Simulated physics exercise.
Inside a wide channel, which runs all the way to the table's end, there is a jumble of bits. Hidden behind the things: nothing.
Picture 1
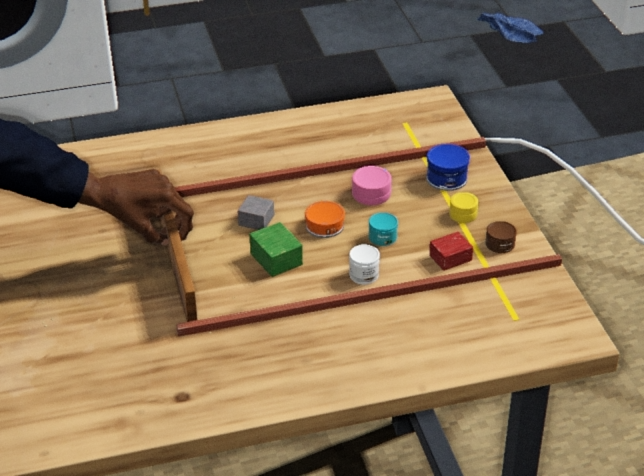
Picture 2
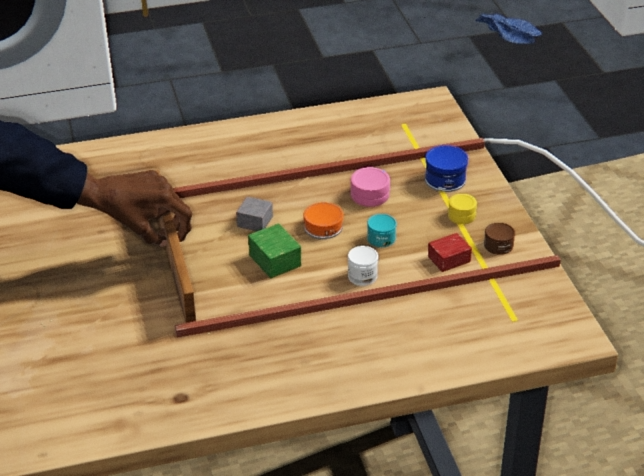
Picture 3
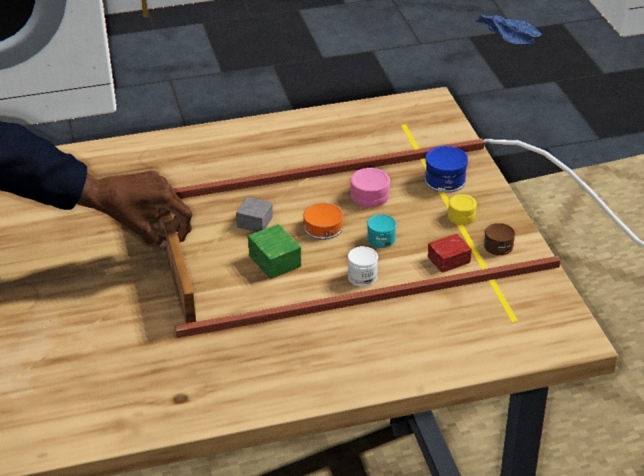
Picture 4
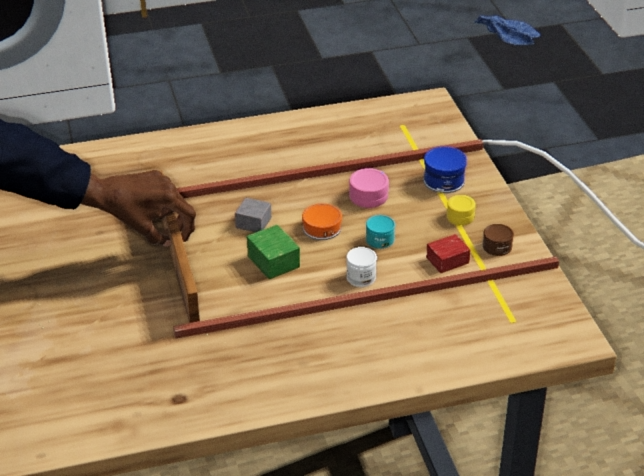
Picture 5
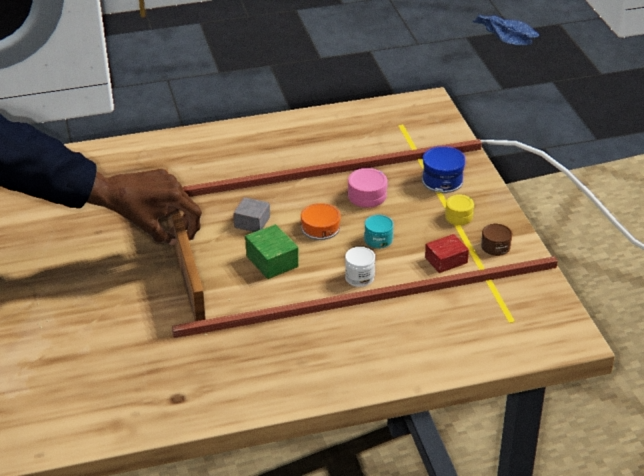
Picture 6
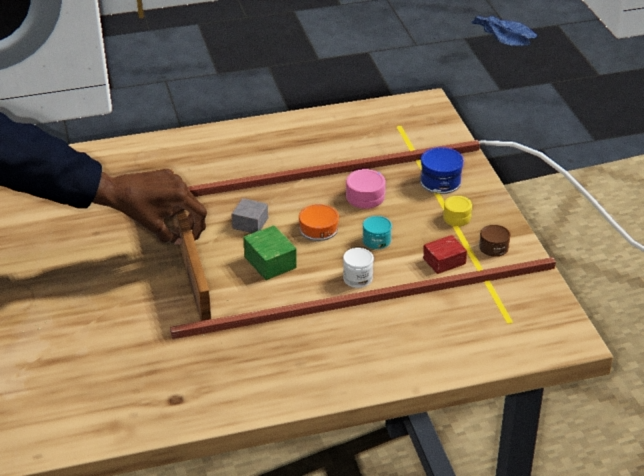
Hand sliding a wooden board slightly right between two rails on a table, towards coloured blocks and tubs that stay still.
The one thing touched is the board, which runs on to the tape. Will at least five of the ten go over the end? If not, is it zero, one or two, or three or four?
No, one or two go over.
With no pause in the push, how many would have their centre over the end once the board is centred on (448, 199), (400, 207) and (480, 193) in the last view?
Past the end: 2, 0 and 6.
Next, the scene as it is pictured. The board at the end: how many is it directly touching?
In contact: 4.
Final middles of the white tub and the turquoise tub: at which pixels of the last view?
First (486, 245), then (502, 211).
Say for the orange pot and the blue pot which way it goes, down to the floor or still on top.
In the end the orange pot stays where it is, the blue pot ends up below.
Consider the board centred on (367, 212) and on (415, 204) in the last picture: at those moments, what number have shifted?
In order, the tallies are 6 and 10.
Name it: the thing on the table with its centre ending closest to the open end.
Foremost one: Brown tub.
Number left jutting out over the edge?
In total, 1 of them.
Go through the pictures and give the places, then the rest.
In the first frame, brown tub (501, 237); blue pot (448, 167); yellow lid (464, 208); board (174, 243); tape (455, 212).
In the second frame, blue pot (446, 169); orange pot (323, 221).
In the third frame, yellow lid (462, 210); turquoise tub (382, 231).
In the fourth frame, brown tub (498, 240); green block (273, 252).
In the fifth frame, blue pot (443, 170); grey block (252, 215).
In the sixth frame, brown tub (495, 241); blue pot (442, 171); yellow lid (458, 211); board (186, 243); tape (449, 215).
Soon after, none off yet; brown tub at rest near (495, 241); blue pot at rest near (442, 171); yellow lid at rest near (458, 211).
In the end, the number that fall off is one or two; gone, blue pot.
